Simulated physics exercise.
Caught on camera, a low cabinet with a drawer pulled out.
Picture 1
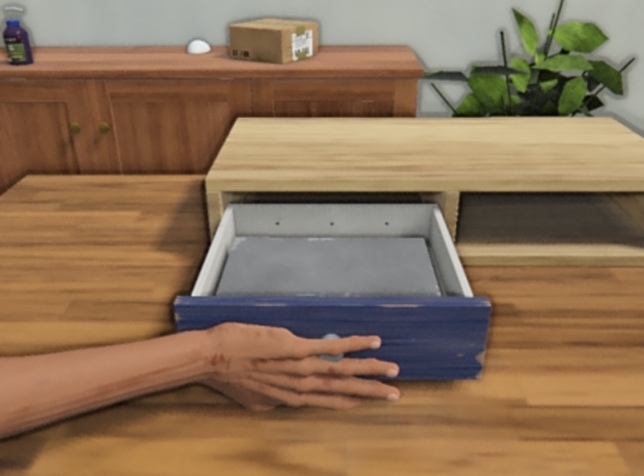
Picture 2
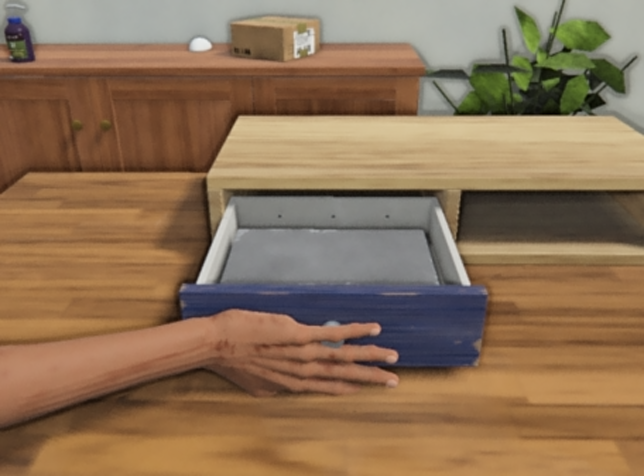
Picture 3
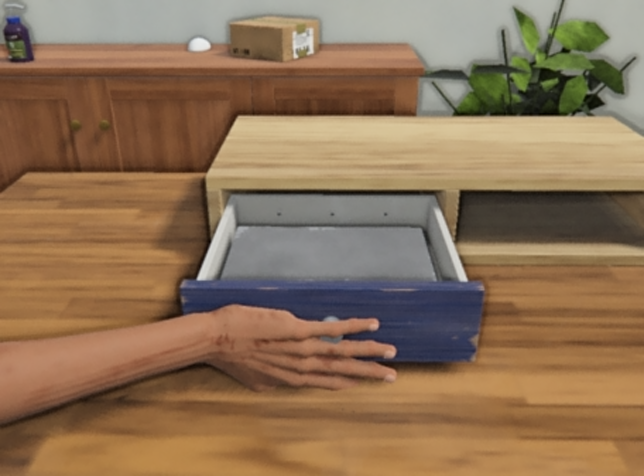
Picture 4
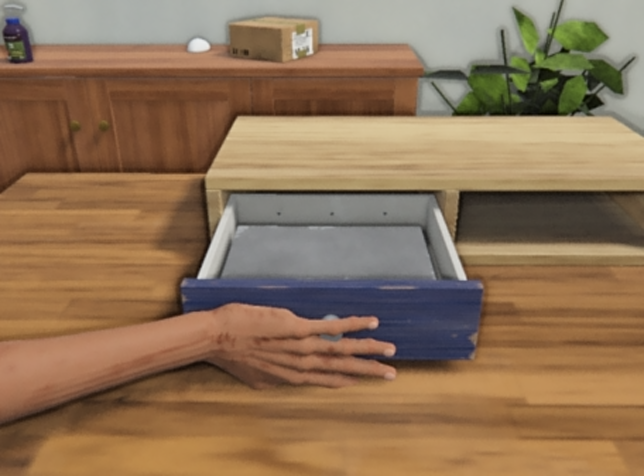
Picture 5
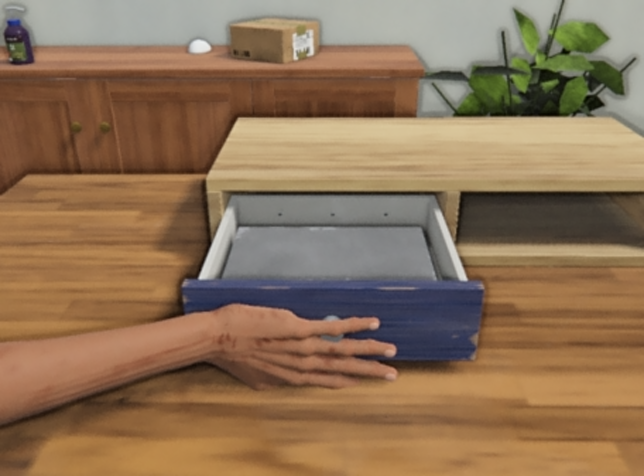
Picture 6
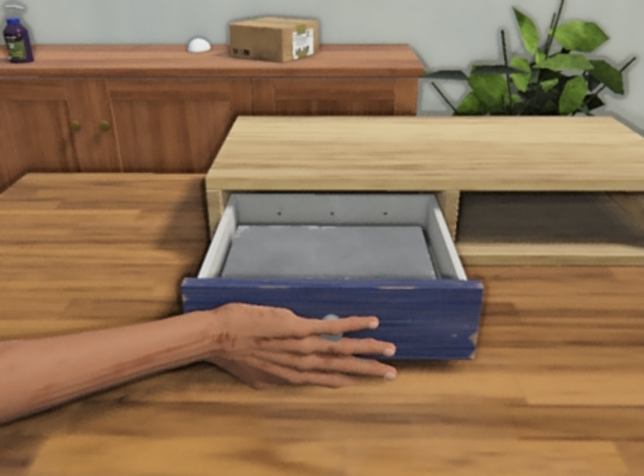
On a wooden tabletop, a hand rests against the blue front of an open drawer holding a grey book in a low cabinet; the drawer slides slightly inward with the hand, then both stay still.
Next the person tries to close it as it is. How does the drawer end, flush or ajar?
In the end the drawer shuts flush.
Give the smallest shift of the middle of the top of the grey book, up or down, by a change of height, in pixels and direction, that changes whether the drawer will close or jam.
A shift of 32 pixels, going up.
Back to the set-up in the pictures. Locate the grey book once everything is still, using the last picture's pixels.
At about (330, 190).
Then, 0.44 s later than the last frame, drawer starting in.
Then, 0.72 s later than the last frame, drawer about half in.
Then, 0.96 s later than the last frame, drawer nearly in.
When it is over, the drawer goes all the way in.
